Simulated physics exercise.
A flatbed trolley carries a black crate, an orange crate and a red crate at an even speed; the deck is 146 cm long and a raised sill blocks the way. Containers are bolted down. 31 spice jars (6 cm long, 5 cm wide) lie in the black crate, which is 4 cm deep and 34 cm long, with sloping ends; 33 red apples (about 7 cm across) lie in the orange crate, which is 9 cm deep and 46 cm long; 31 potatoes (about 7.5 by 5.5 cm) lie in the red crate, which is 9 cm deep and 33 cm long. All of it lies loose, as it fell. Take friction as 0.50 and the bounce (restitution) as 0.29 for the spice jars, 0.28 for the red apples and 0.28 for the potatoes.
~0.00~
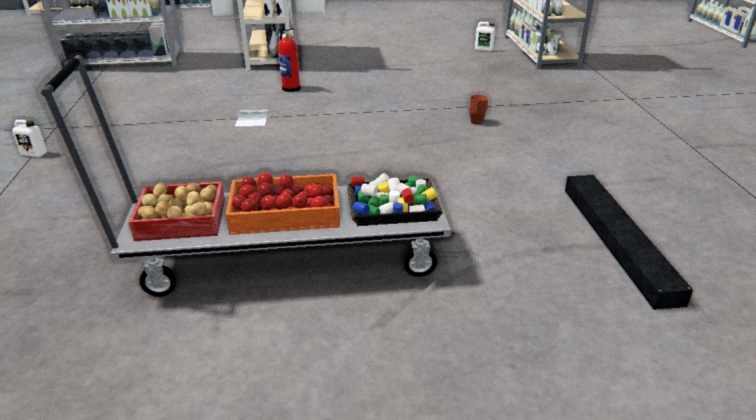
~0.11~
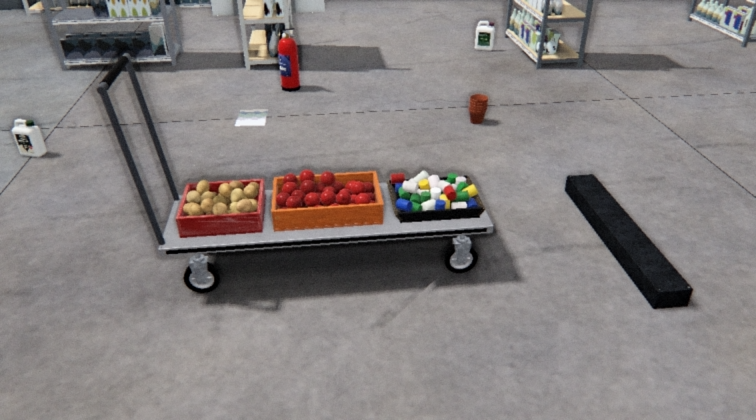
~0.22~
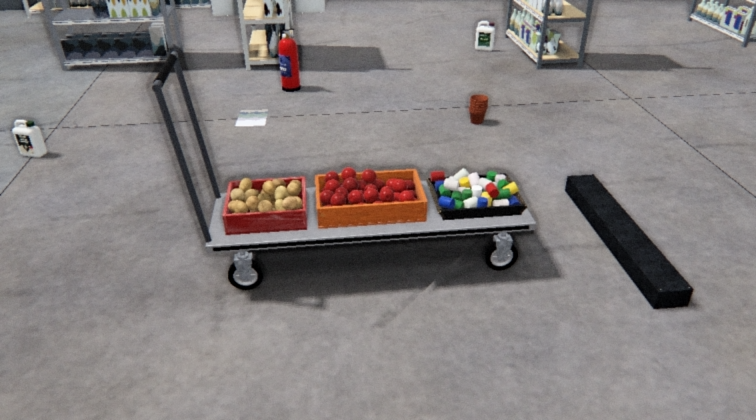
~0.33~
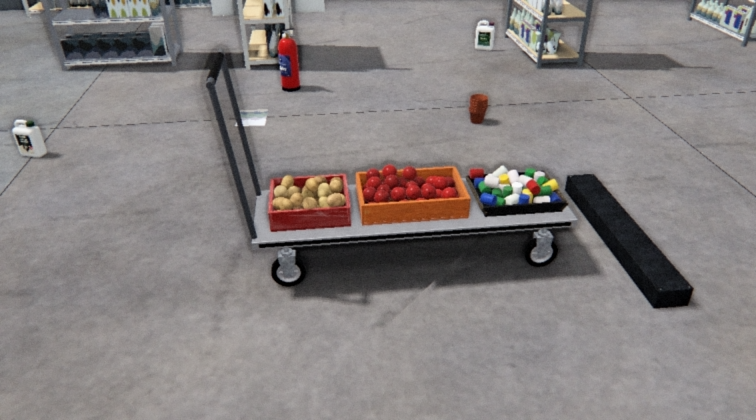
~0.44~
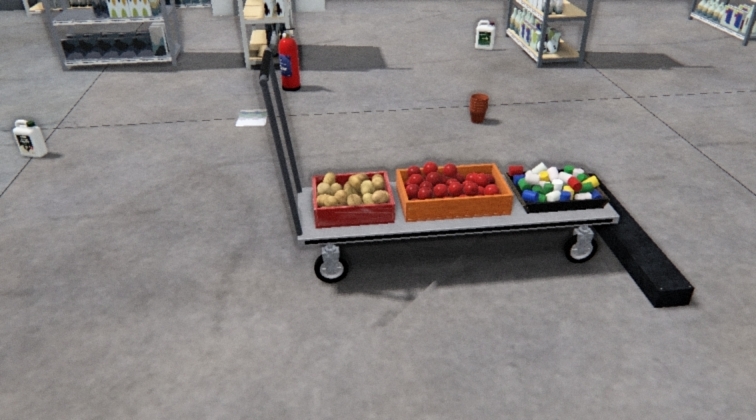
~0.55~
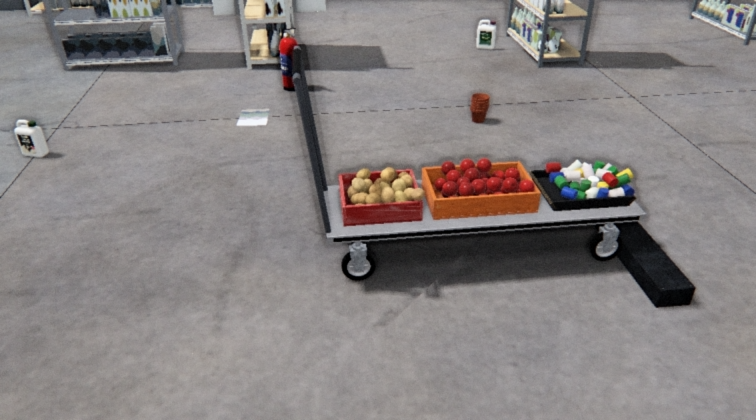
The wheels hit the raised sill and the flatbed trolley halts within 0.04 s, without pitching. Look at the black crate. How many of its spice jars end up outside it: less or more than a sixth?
Out of the black crate go more than a sixth of the spice jars.
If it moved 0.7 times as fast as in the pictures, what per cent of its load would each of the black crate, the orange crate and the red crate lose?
In that case black crate 0, orange crate 0, red crate 0 per cent.
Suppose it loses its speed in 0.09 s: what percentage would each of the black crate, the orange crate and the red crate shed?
Then black crate 30, orange crate 0, red crate 0 per cent.
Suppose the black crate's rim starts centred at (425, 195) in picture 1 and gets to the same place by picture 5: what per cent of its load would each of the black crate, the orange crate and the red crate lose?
Then black crate 20, orange crate 0, red crate 0 per cent.
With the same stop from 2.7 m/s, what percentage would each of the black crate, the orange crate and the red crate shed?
In that case black crate 50, orange crate 20, red crate 20 per cent.
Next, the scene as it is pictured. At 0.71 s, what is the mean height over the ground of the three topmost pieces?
Some 46 cm up.
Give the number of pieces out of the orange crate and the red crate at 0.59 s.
About: Orange crate 0, red crate 1.
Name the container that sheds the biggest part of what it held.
The black crate.
After 0.59 s, black crate 30 in, 1 out, orange crate 33 in, 0 out and red crate 30 in, 1 out.
After 0.71 s, black crate 24 in, 7 out, orange crate 33 in, 0 out and red crate 30 in, 1 out.
After 0.94 s, black crate 23 in, 8 out, orange crate 33 in, 0 out and red crate 30 in, 1 out.
Outcome (at 1.44 s), black crate 22 in, 9 out, orange crate 33 in, 0 out and red crate 30 in, 1 out. Asked share, 9 of 31, 29 per cent.
